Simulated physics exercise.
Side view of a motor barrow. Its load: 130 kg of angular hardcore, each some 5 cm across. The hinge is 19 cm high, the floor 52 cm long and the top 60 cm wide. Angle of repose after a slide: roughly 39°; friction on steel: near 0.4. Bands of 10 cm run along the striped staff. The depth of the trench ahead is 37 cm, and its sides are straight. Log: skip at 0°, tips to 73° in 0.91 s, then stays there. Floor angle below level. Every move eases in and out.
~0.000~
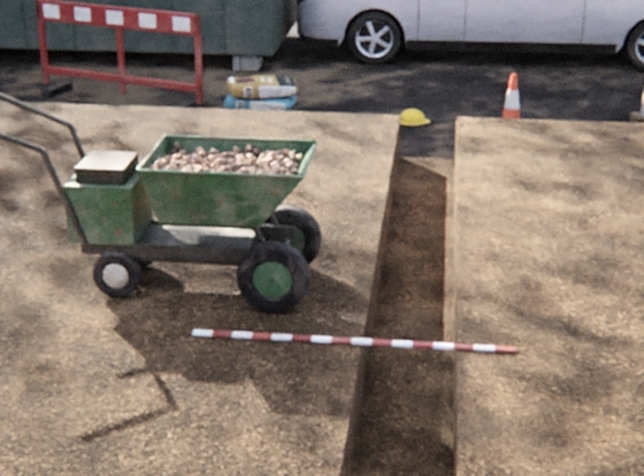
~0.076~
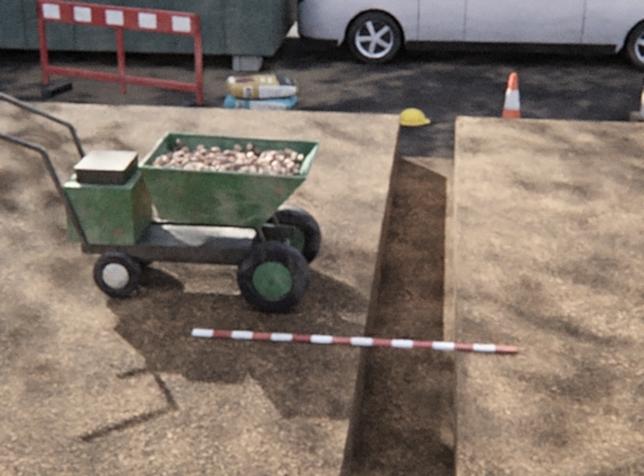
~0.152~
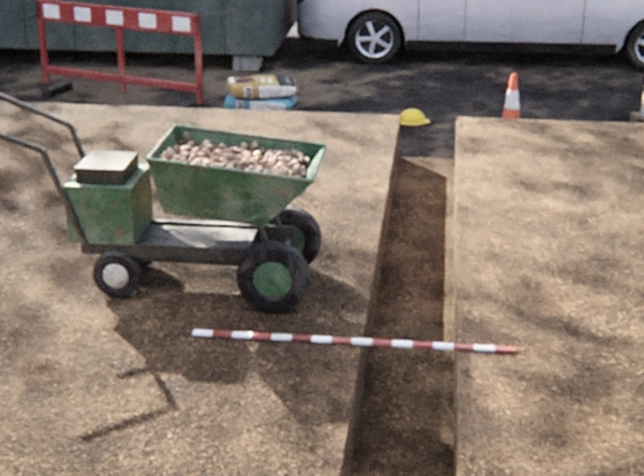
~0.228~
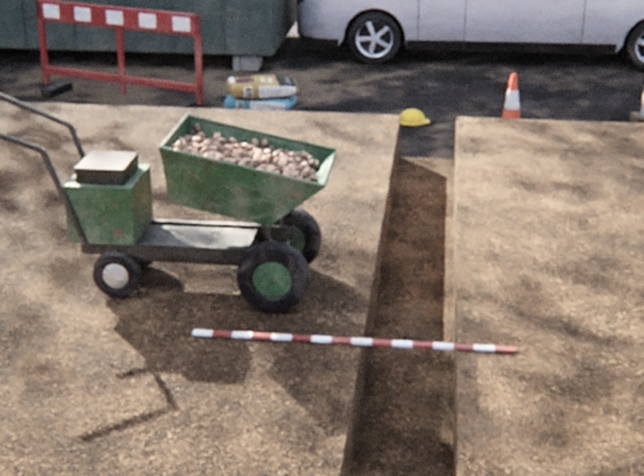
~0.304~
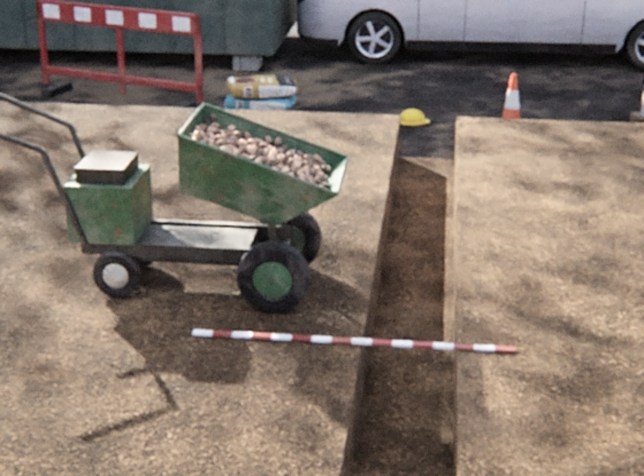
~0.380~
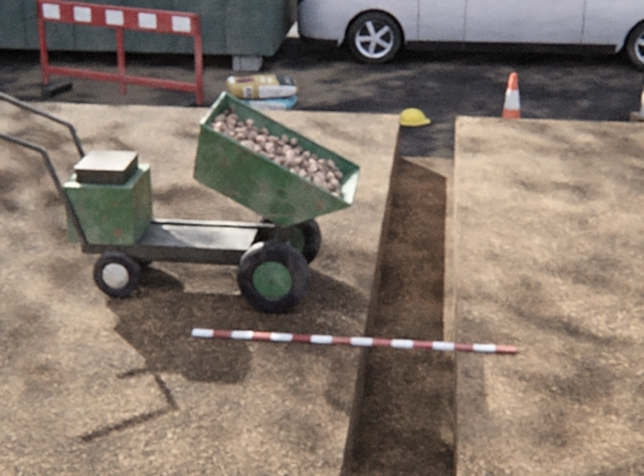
At the start, a green motor barrow loaded with stones stands left of a straight trench, its skip level behind a red-and-white striped staff. The skip then tilts gradually toward the right, its left end rising and the stones slanting with it, while the barrow's wheels stay still.
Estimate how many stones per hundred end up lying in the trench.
93 %.
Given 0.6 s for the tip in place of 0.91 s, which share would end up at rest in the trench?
In that case, around 80%.
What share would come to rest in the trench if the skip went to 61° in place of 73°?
It would be near 45 per cent.
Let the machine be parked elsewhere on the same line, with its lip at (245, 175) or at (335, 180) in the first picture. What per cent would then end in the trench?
First place roughly 70%, second roughly 65%.
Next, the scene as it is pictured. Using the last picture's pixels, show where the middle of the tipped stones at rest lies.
Their middle ends up near (422, 343).
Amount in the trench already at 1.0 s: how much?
30 per cent or so by then.
After 0.7 s the floor is at 61°; 100 % in the skip; the foremost stones are at (384, 242).
After 1.0 s the floor is at 73°; 68 % in the skip, 31 % in the trench, 1 % past the trench; the foremost stones are at (462, 298).
After 1.4 s the floor is at 73°; 30 % in the skip, 63 % in the trench, 7 % past the trench; the foremost stones are at (540, 301).
After 3.3 s the floor is at 73°; 0 % in the skip, 93 % in the trench, 7 % past the trench; the foremost stones are at (562, 306).
